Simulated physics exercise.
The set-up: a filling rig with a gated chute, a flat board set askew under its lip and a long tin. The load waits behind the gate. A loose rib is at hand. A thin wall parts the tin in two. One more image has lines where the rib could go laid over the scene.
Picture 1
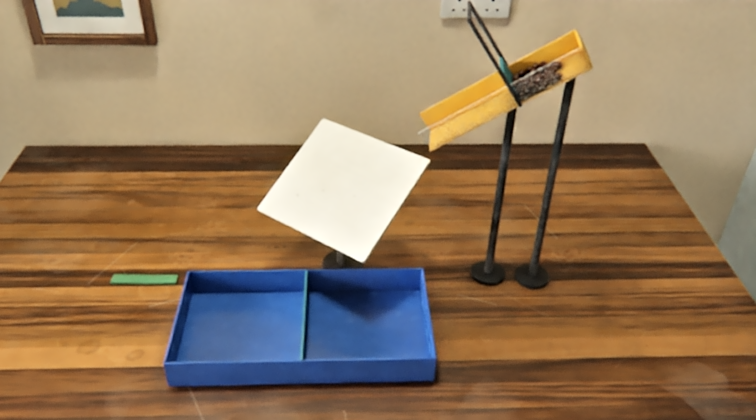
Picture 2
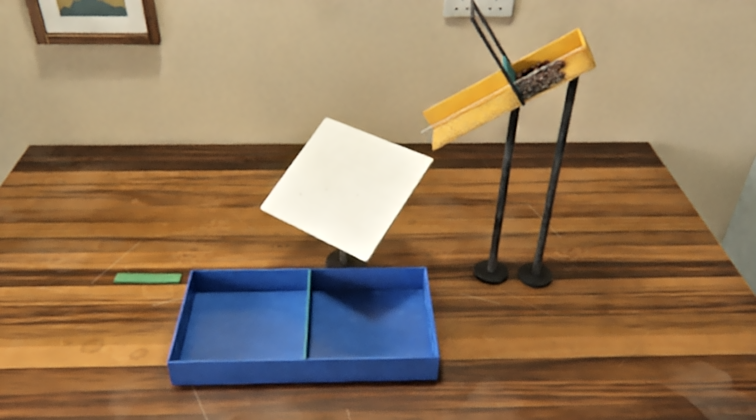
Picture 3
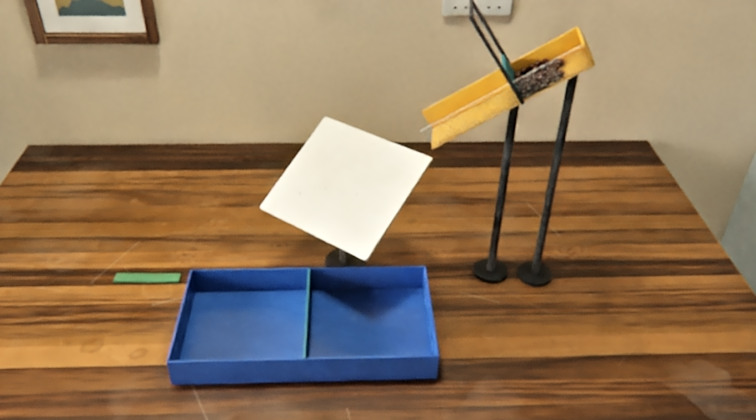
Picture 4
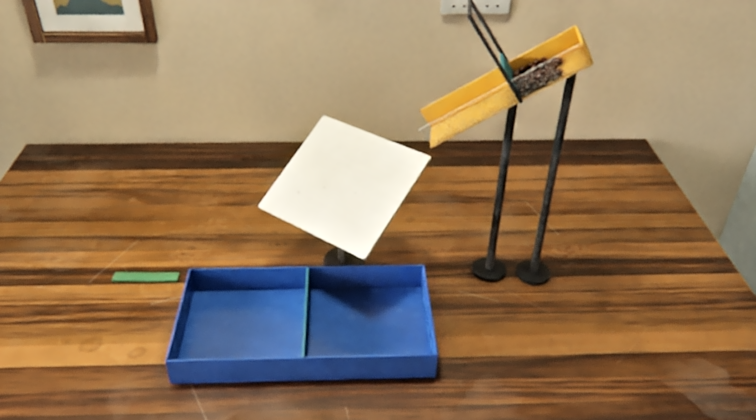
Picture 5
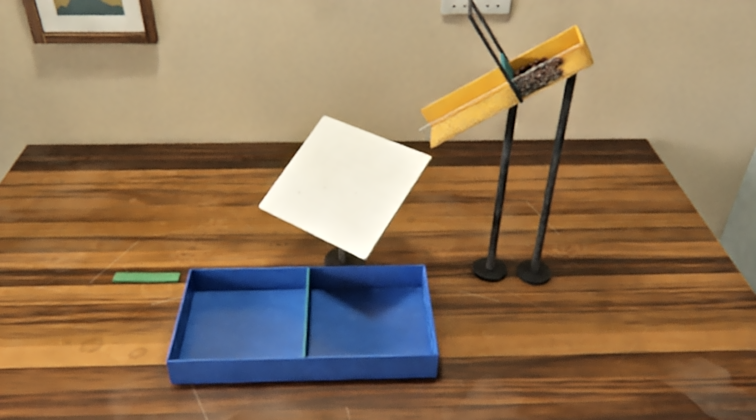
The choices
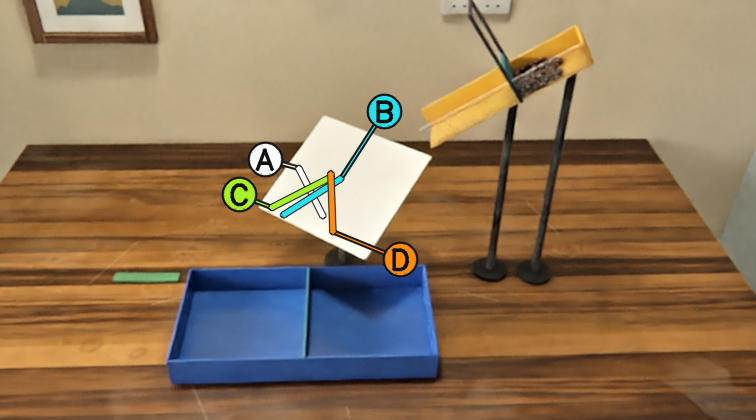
Nothing moves but the view itself, which shakes very slightly, looking slightly down on a striped wooden table against a pale wall. A yellow chute on two black stands slopes down leftward at right, small dark pieces behind its gate, near a tilted white board at centre. In front sits a blue tray split by a thin green divider, with a flat green strip lying still to its left.
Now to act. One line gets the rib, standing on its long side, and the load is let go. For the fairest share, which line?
Choose A.
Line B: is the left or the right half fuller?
The left half.
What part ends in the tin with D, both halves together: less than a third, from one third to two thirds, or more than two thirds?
Line D gives more than two thirds.
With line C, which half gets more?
More lands on the left.
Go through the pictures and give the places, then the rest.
In the first frame, load behind the gate at (527, 80), chocolate balls; lip of the chute at (430, 141), sloping gently.
In the second frame, middle of the board at (345, 184), tilted fairly steeply; middle of its low edge at (311, 233); of its high edge at (377, 137).
In the third frame, front corners of the tin at (167, 362) and (438, 356); front end of its middle wall at (304, 359); gate still shut at (506, 67).
In the fourth frame, middle of the load at (528, 76); lip at (431, 137).
In the fifth frame, middle of the load at (528, 76); lip at (432, 137).
On the marked copy, line A from (298, 168) to (322, 215); line B from (340, 178) to (283, 214); line C from (331, 177) to (271, 207); line D from (330, 173) to (332, 231).
For line A, of what is caught, about half in the left half, about half in the right.
For line B, of what is caught, nearly all in the left half, a stray few in the right.
For line C, of what is caught, nearly all in the left half, a stray few in the right.
For line D, of what is caught, a small part in the left half, nearly all in the right.
